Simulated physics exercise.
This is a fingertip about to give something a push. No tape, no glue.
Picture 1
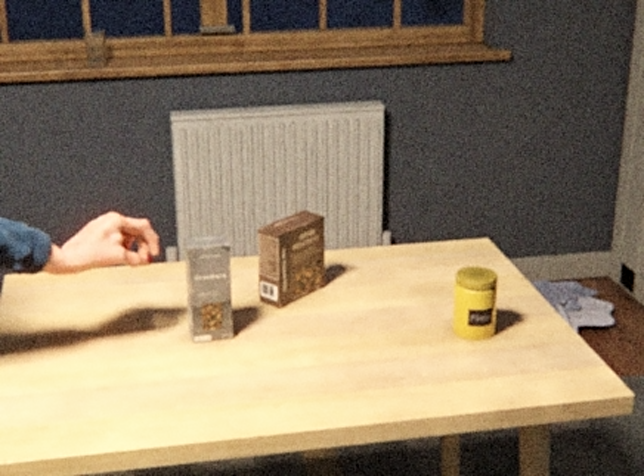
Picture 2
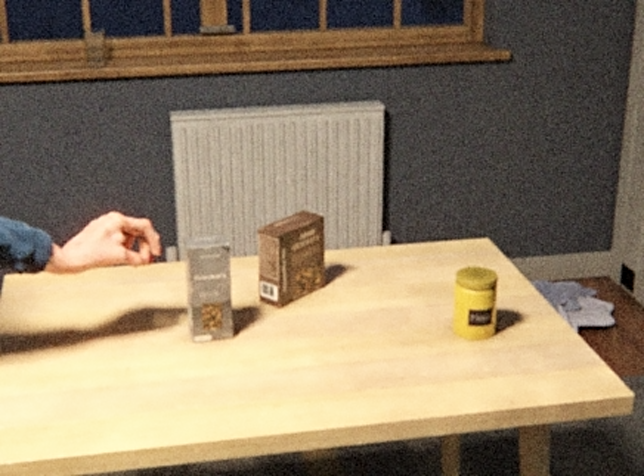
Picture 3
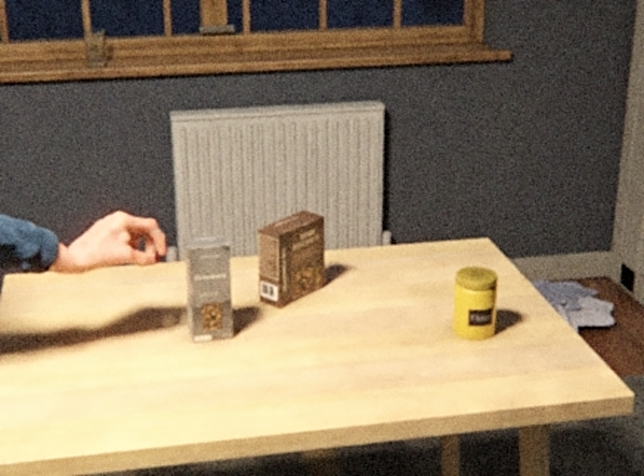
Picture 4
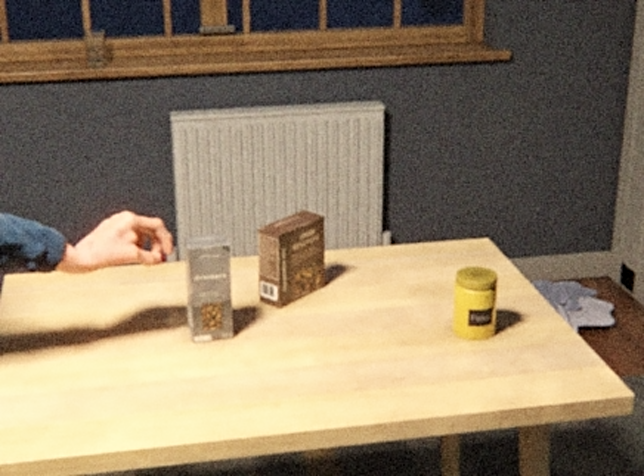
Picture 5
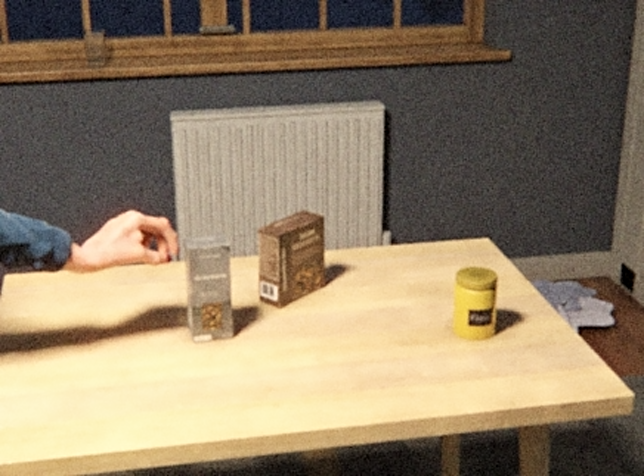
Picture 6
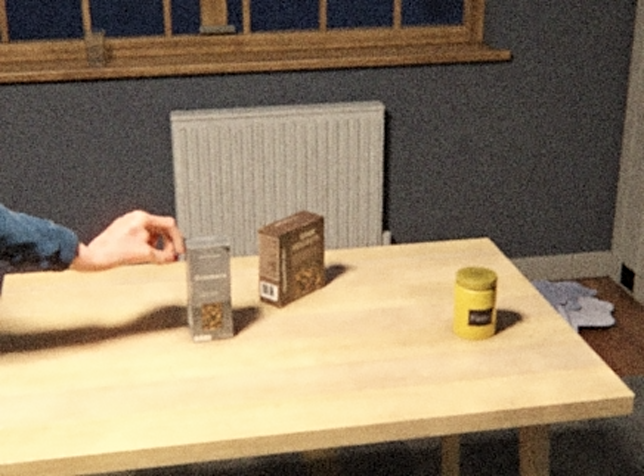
A hand moves slightly right toward a grey carton on a table; the objects stay still.
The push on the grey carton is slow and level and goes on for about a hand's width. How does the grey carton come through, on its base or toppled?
The grey carton falls over.
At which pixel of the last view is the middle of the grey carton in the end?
Around (284, 307).
Then, 0.60 s past the last view, grey carton rocked 16° from its first pose near (224, 283).
Then, 1.10 s past the last view, grey carton rocked 55° from its first pose near (259, 287).
Then, 1.20 s past the last view, grey carton on its side near (283, 309).
Finally, down or leaning hard on the table, grey carton. Final places as the last picture's camera would see them, grey carton near (284, 307).
